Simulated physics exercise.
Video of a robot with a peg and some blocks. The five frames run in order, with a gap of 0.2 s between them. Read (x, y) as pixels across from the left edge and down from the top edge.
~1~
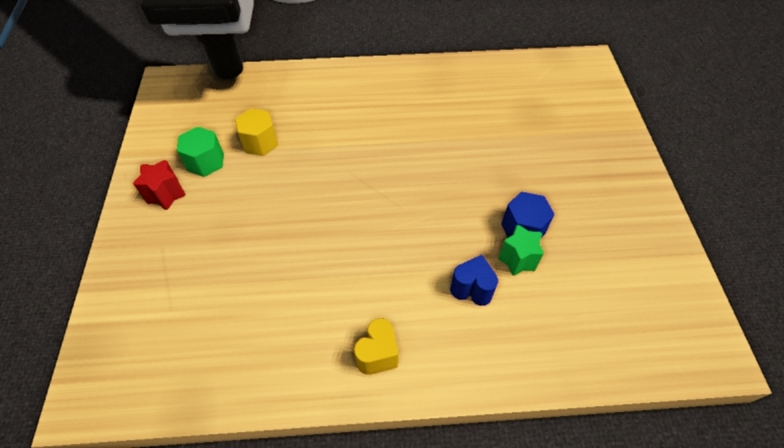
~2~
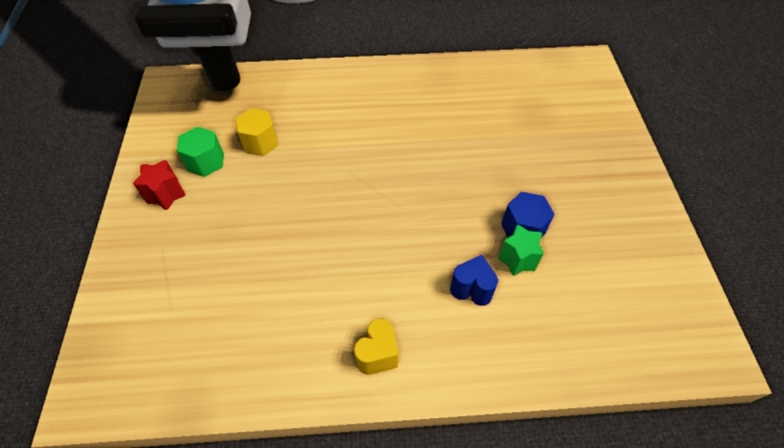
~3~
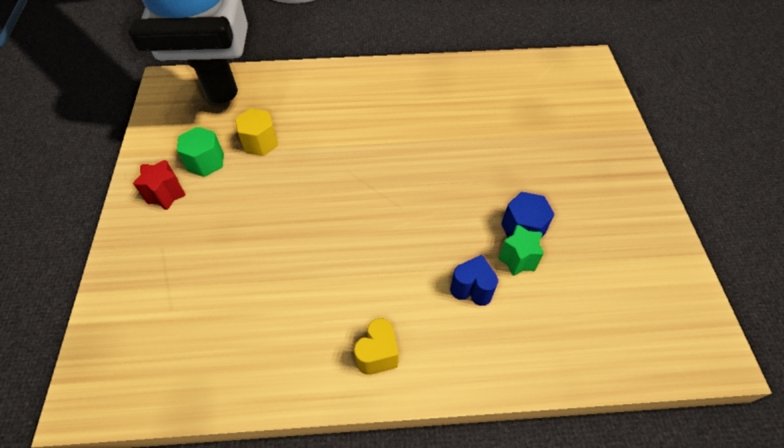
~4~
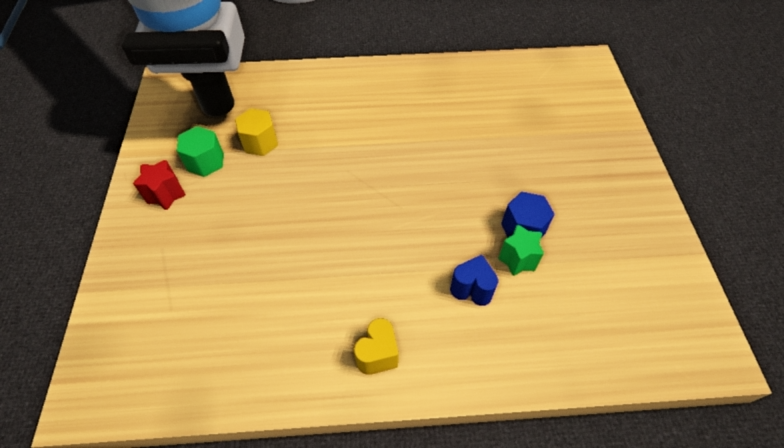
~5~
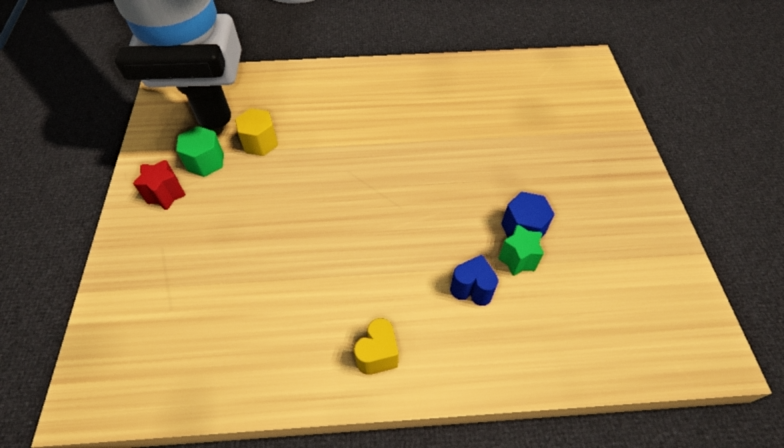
Robot arm with a black peg moving slightly down toward the green and yellow hexagonal blocks while all the blocks stay still.
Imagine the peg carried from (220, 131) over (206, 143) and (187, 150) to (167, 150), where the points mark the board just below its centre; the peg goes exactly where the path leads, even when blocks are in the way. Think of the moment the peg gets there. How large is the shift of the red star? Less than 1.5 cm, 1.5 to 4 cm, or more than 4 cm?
It ends within 1.5 cm of its spot.
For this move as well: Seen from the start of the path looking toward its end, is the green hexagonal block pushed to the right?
I believe not.
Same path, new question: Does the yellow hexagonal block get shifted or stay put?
It keeps its position.
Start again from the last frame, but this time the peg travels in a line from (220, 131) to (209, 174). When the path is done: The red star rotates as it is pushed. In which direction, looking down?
Short answer: Clockwise.
The first path, step by step. Halfway along, peg at (190, 136); green hexagonal block at (187, 152), turned 35° anticlockwise.
At the end, peg at (160, 138); red star not moved; green hexagonal block at (187, 153), turned 40° anticlockwise; yellow hexagonal block not moved.
